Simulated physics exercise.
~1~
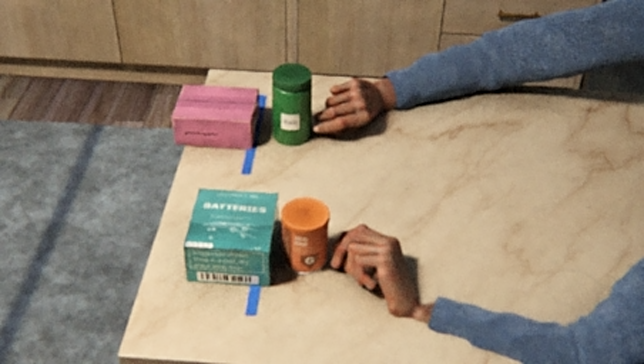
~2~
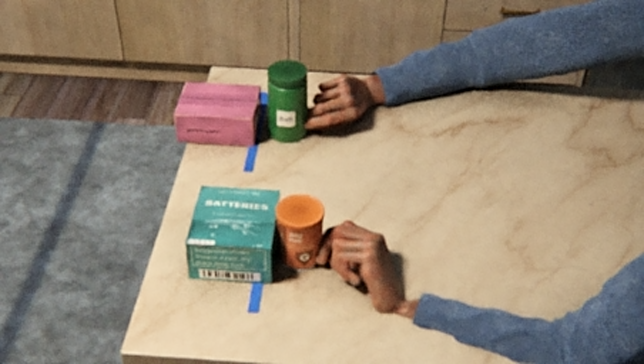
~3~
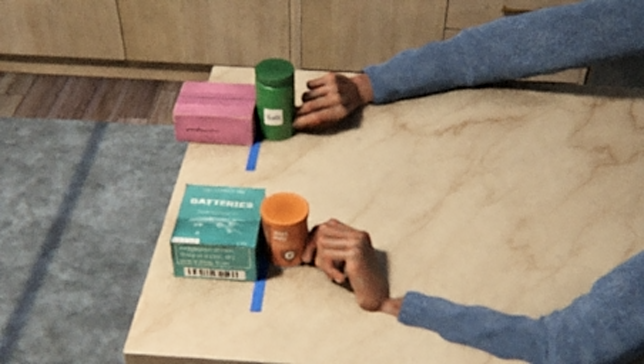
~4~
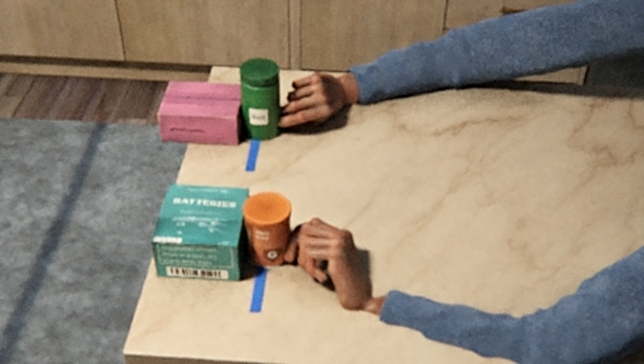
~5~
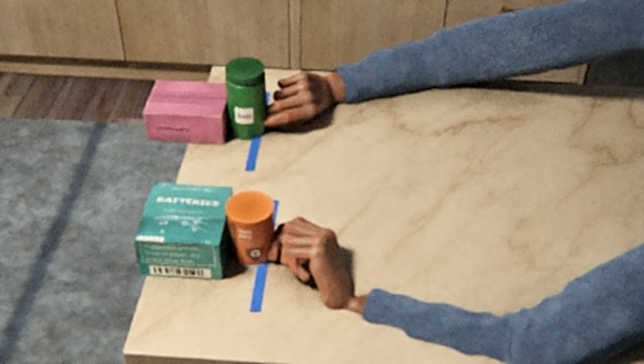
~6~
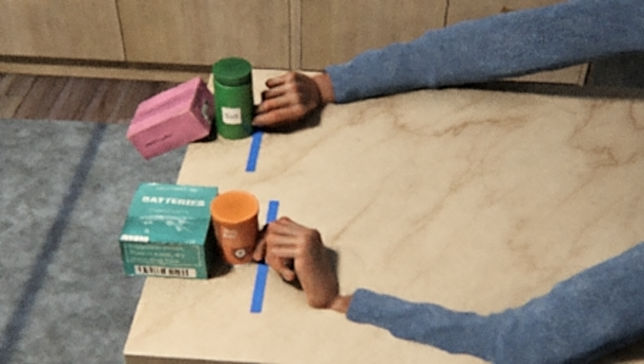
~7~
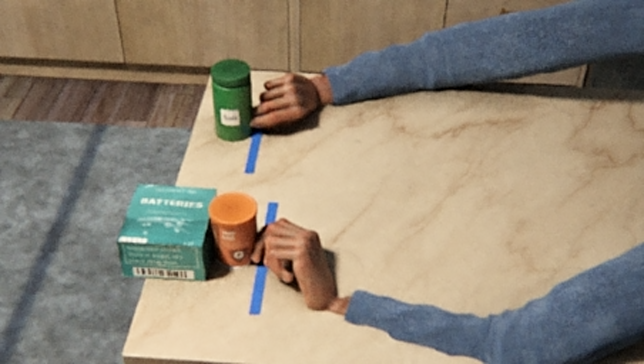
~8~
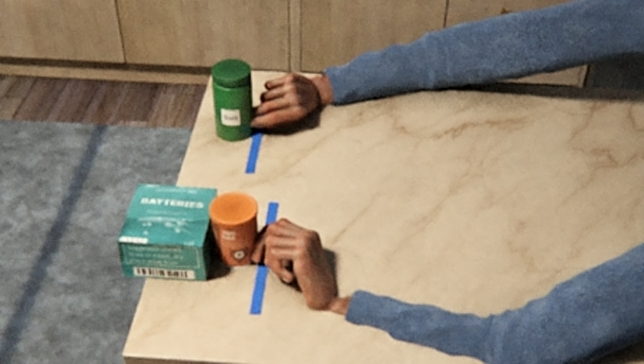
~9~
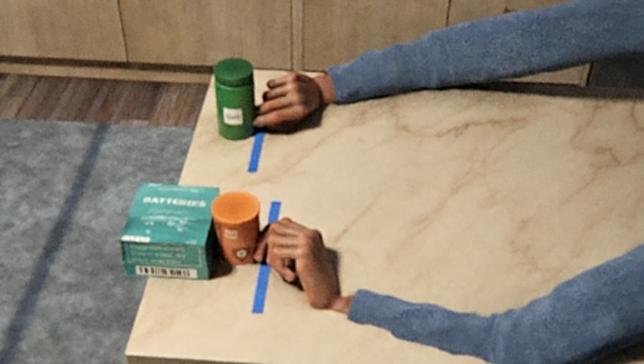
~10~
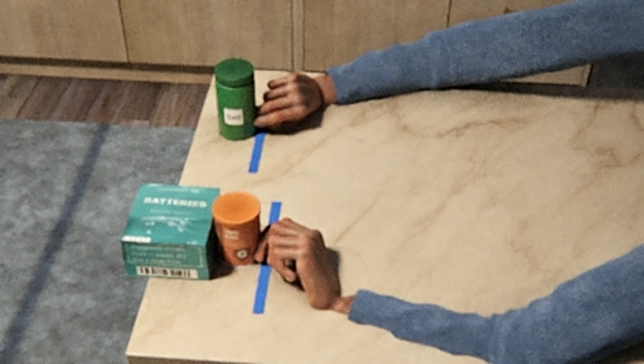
Two hands in blue sleeves pushed a green jar and an orange tin left along a table, shoving a pink box and a turquoise box ahead of them, until the pink one tipped off the edge and the turquoise one stayed on the table.
